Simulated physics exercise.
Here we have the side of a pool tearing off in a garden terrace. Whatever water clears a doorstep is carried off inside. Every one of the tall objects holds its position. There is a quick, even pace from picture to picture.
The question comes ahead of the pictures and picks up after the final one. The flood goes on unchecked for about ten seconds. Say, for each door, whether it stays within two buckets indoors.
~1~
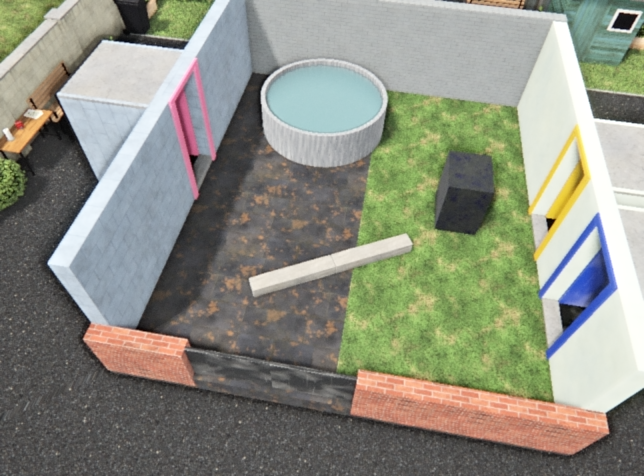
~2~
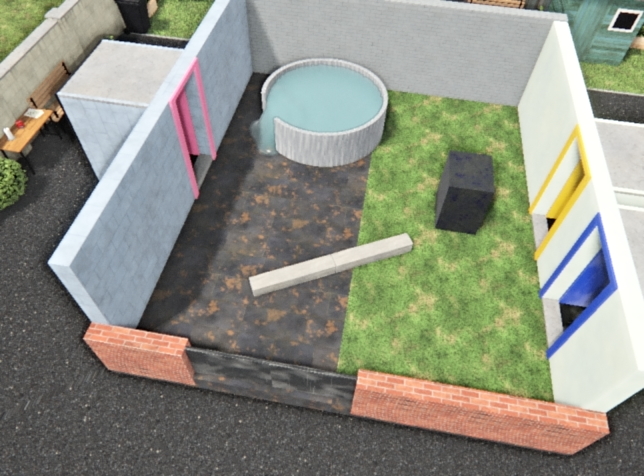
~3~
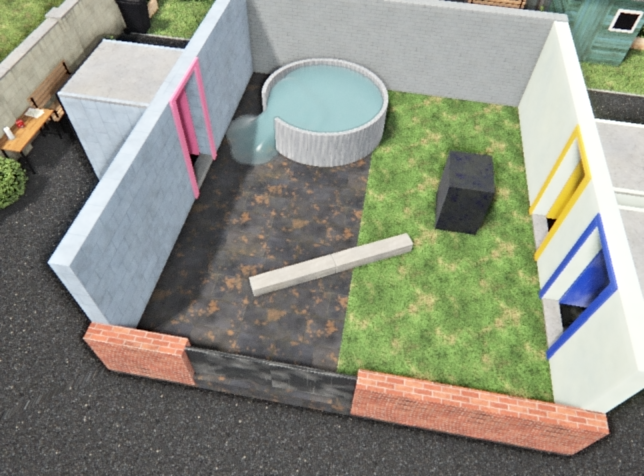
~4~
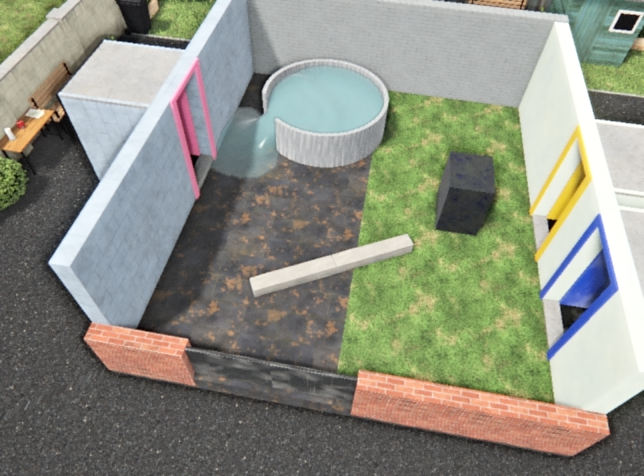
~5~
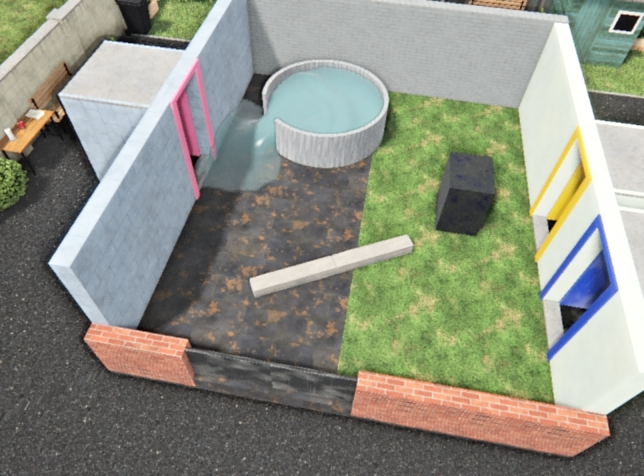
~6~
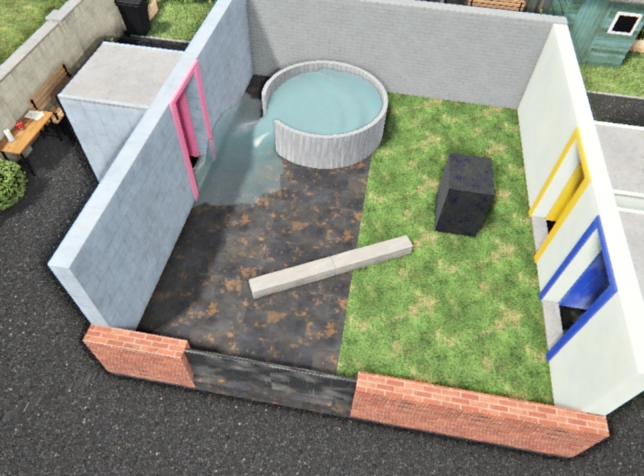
The blue door passes two buckets; the yellow door does not pass two buckets; the pink door passes two buckets.
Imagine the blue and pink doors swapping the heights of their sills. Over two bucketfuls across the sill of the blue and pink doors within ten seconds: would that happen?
Briefly, the blue door stays within bounds and the pink door overflows.
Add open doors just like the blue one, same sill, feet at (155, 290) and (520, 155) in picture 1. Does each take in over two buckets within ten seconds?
The first door runs past the limit, while the second remains below the limit.
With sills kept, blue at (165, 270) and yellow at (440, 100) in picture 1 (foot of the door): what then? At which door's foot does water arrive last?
Dead last is the yellow one.
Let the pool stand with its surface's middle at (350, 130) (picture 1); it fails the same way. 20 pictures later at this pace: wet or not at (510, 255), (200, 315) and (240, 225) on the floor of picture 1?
Result: Spared; inundated; inundated.
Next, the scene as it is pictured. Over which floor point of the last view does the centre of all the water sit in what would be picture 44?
Around pixel (309, 186) of the last picture.
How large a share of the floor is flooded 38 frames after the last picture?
Some 75 per cent.
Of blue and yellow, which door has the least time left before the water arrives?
The one in blue.
A moment on, water covers 15 % of the floor; the blue door not reached, the yellow door not reached, the pink door over two buckets in.
Next, water covers 30 % of the floor; the blue door not reached, the yellow door not reached, the pink door over two buckets in.
Then, water covers 40 % of the floor; the blue door not reached, the yellow door not reached, the pink door over two buckets in.
Later, water covers 75 % of the floor; the blue door not reached, the yellow door not reached, the pink door far over two buckets in.
In the end, water covers 95 % of the floor; the blue door over two buckets in, the yellow door under two buckets in, the pink door far over two buckets in.
